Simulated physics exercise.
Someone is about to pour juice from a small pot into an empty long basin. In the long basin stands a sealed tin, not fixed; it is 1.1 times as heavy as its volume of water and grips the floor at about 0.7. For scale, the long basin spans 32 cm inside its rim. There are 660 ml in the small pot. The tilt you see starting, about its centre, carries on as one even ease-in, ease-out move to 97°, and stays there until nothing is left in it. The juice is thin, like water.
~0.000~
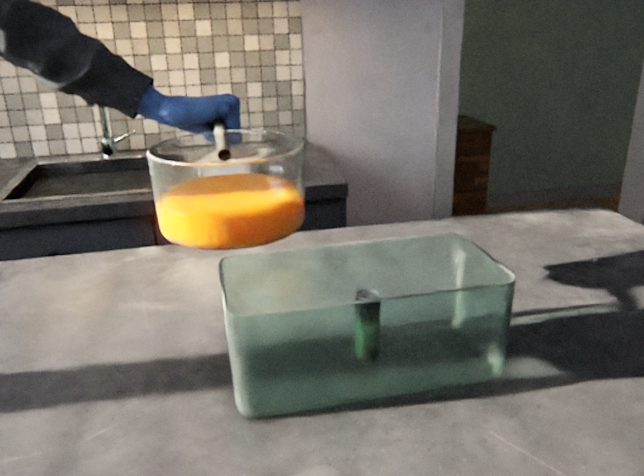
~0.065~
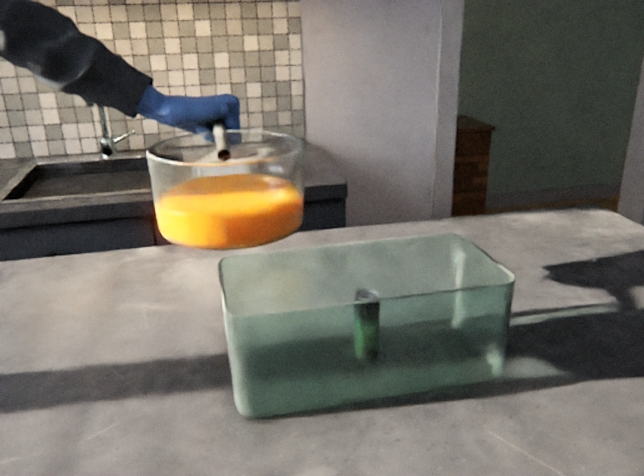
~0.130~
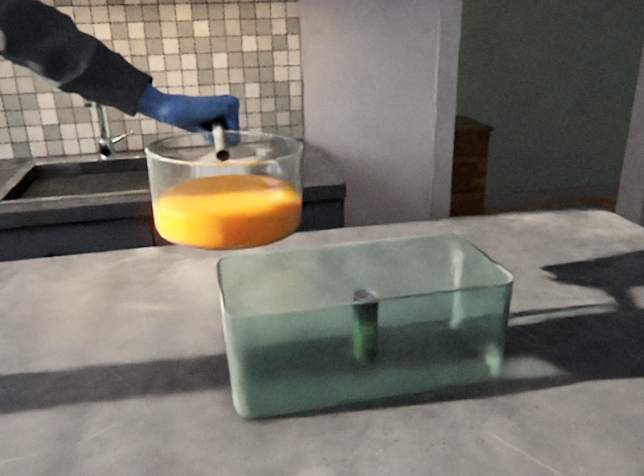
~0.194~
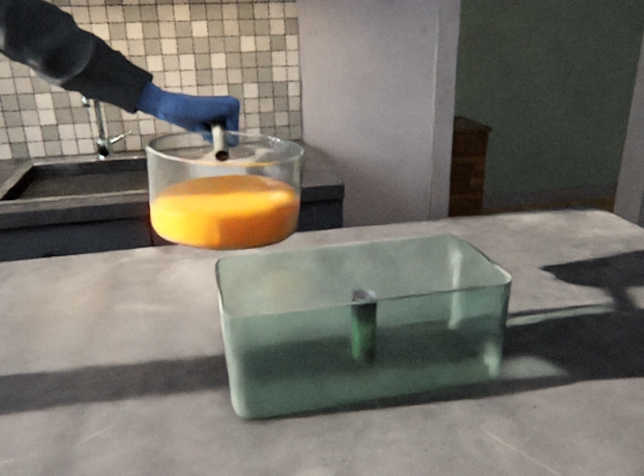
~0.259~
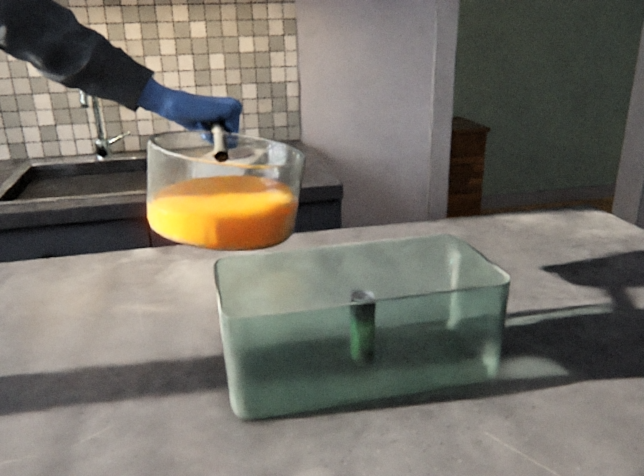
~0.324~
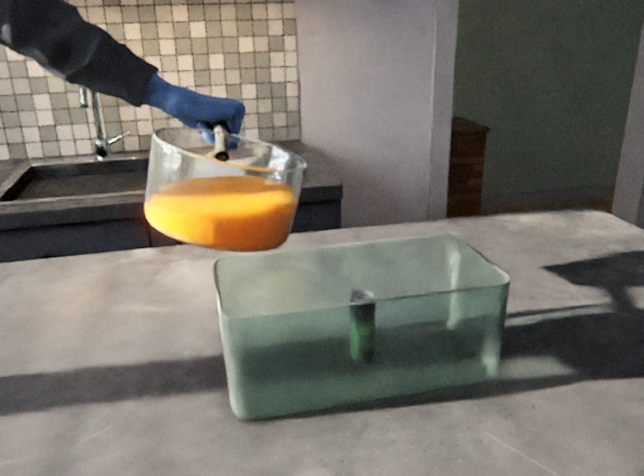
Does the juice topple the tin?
The tin remains upright.
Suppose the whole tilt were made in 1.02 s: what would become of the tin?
Then it remains upright.
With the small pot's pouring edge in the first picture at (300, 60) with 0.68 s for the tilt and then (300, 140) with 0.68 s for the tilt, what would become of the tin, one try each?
First it falls; then it topples.
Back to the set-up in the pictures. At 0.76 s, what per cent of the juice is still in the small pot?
Some 80 per cent.
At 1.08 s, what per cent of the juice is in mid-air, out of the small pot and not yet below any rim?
Some 12 per cent.
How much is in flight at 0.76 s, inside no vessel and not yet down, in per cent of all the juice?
Near 18 in a hundred.
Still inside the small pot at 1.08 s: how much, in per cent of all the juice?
Some 28 per cent.
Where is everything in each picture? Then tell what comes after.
In the first frame, tilt 0°; pouring edge (302, 142); surface from (159, 197) to (300, 185); the long basin's rim runs from (222, 286) to (487, 256); the tin's top is at (367, 297).
In the second frame, tilt 1°; pouring edge (302, 143); surface from (158, 197) to (299, 184).
In the third frame, tilt 2°; pouring edge (302, 146); surface from (156, 197) to (297, 186).
In the fourth frame, tilt 5°; pouring edge (302, 150); surface from (153, 197) to (295, 187).
In the fifth frame, tilt 10°; pouring edge (303, 156); surface from (151, 198) to (294, 188).
In the sixth frame, tilt 15°; pouring edge (304, 163); surface from (149, 197) to (294, 188).
Then, 0.76 s in, the tilt is 63° and 80 per cent is still to pour; the tin stands where it began.
Then, 1.08 s in, the tilt is 92° and 28 per cent is still to pour; the tin stands where it began.
Then, 1.41 s in, the tilt is 97° and 5 per cent is still to pour; the tin stands where it began.
Then, 1.77 s in, the tilt is 97° and 1 per cent is still to pour; the tin stands where it began.
Finally, the tin stands where it began.
